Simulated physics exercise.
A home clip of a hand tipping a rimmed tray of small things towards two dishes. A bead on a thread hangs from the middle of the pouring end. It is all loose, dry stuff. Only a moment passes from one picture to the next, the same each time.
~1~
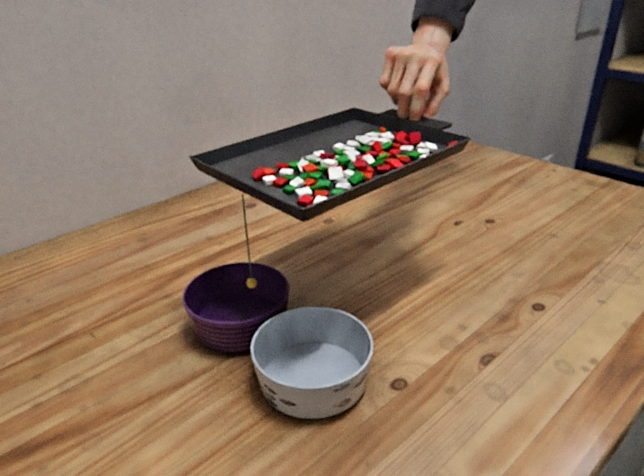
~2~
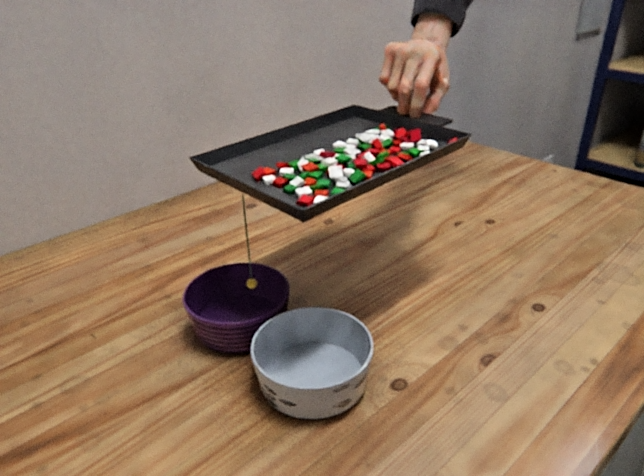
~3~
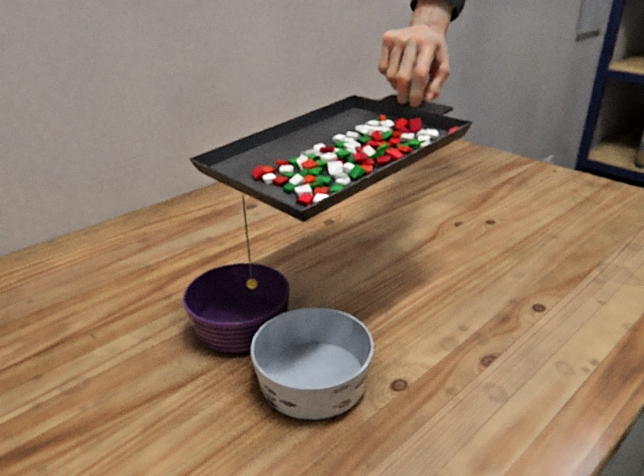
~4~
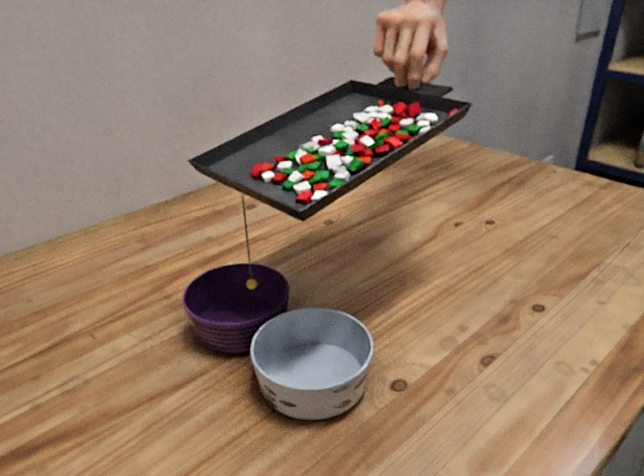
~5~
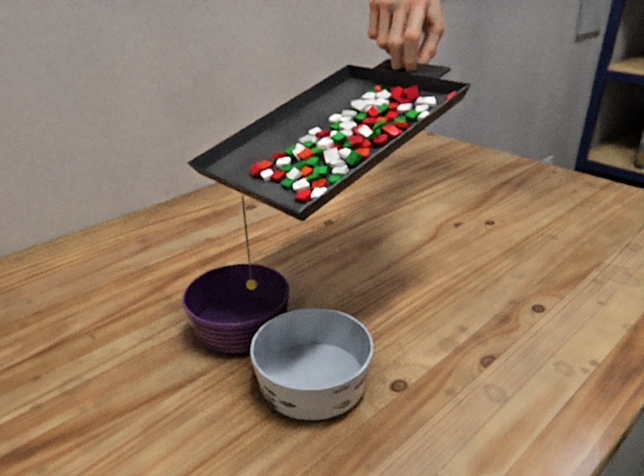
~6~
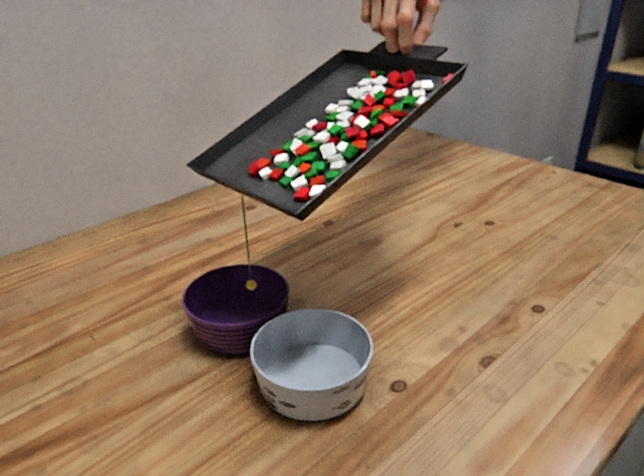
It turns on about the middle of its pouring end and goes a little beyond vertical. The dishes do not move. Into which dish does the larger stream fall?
The left one ends fuller.
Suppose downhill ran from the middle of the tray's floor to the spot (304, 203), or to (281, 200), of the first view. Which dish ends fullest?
One: The right-hand dish. Two: The right-hand dish.
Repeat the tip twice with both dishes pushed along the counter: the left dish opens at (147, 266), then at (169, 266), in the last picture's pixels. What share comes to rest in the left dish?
Near 10 % and 20 %.
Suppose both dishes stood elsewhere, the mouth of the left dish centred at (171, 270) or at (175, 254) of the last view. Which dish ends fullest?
One: The right one. Two: The right one.
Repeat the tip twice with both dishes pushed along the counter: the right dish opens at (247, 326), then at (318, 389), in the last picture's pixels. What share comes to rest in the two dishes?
In turn 90 and 60 in a hundred.
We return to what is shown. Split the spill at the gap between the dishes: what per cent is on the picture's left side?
Some 100 per cent.
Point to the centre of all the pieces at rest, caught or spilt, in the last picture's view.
At about (213, 336).
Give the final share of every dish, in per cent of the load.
For the left dish some 40 %, for the right dish some 10 %.
Soon, tray tipped steeply; most on the tray; about a quarter in the air.
A while on, tray tipped past a quarter turn; a stray few on the tray; a small part in the right dish; about a third in the left dish; about a third outside both; about a quarter in the air.
Towards the end, tray tipped past a quarter turn; a small part in the right dish; about half in the left dish; about half outside both.
Finally, tray tipped past a quarter turn; a small part in the right dish; about half in the left dish; about half outside both.
